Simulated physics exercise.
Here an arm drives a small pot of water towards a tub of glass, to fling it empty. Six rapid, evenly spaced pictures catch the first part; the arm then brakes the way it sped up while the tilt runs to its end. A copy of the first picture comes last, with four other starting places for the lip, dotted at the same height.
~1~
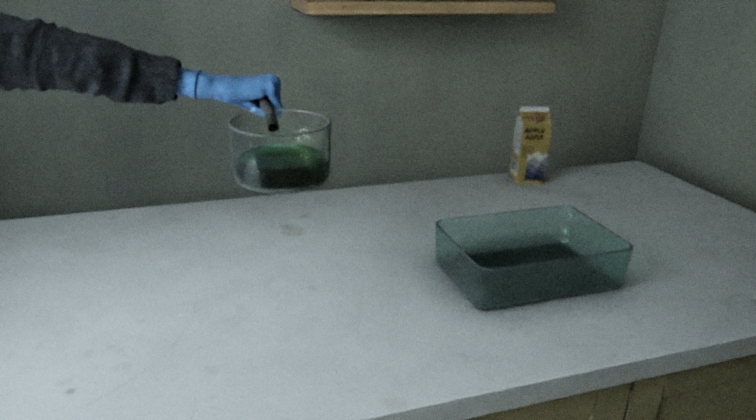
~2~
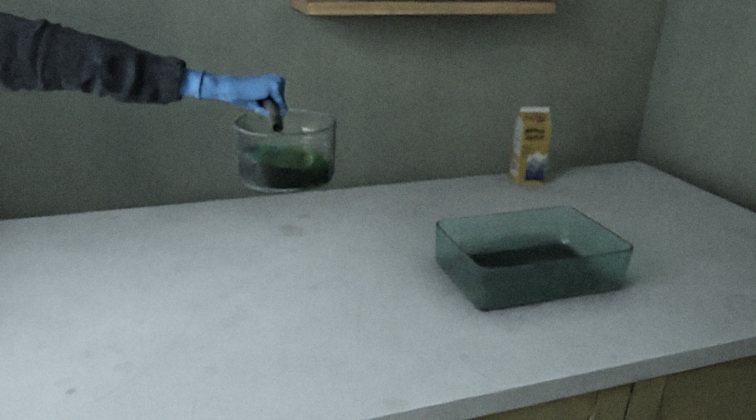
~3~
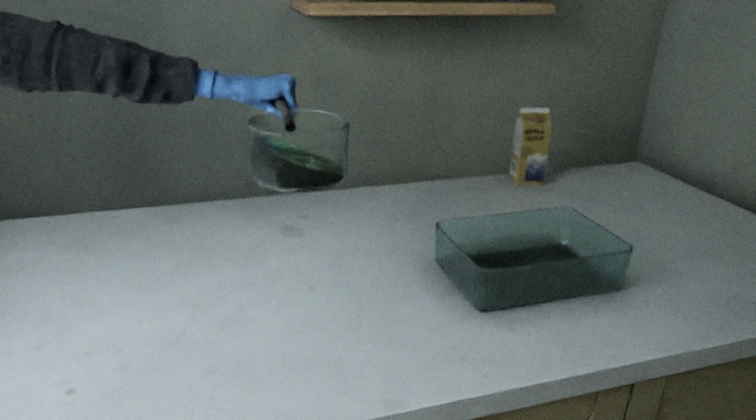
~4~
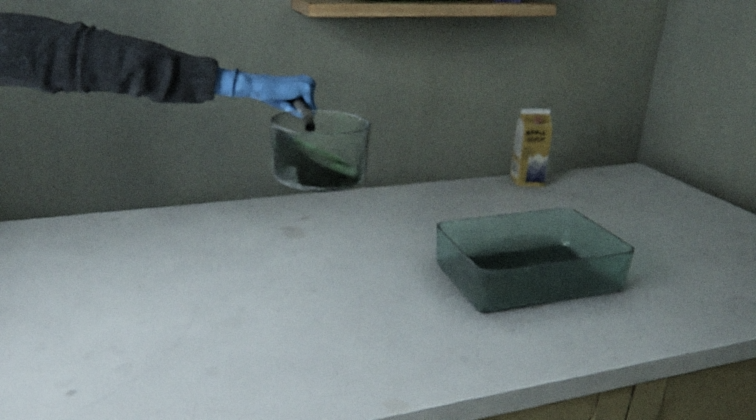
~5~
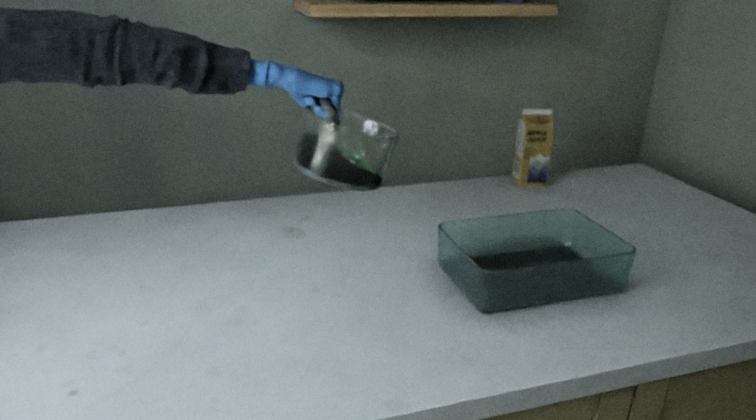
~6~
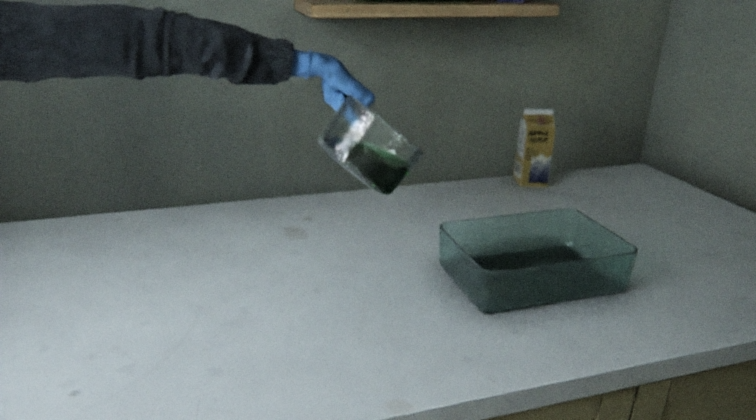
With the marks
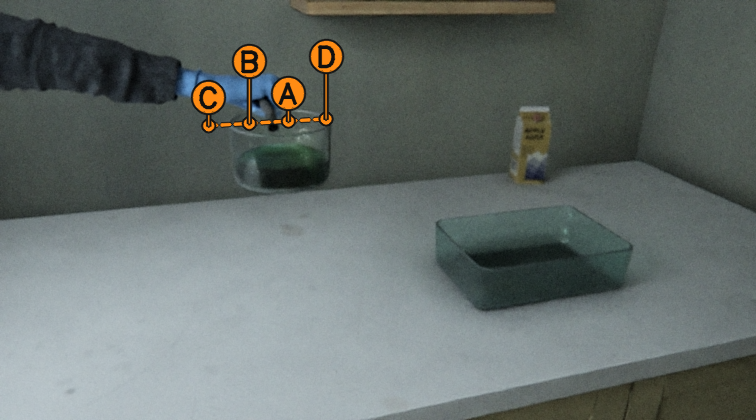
Blue-gloved hand carrying a clear glass pot of dark green liquid rightward above a pale counter, tilting it towards a glass tub.
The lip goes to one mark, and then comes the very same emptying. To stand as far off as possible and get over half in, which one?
A.
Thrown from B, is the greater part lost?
Yes.
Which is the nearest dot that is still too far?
Dot B.
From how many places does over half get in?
Two of the four.
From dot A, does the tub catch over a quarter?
Yes, it does.
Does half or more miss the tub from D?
No, that is safe.
On the marked copy, A at (288, 121); B at (249, 123); C at (208, 125); D at (326, 118).
With A, about 63 % lands in the tub, 20 % falls short and 17 % goes beside or beyond.
With B, about 31 % lands in the tub, 64 % falls short and 6 % goes beside or beyond.
With C, about 2 % lands in the tub, 97 % falls short.
With D, about 74 % lands in the tub, 6 % falls short and 20 % goes beside or beyond.
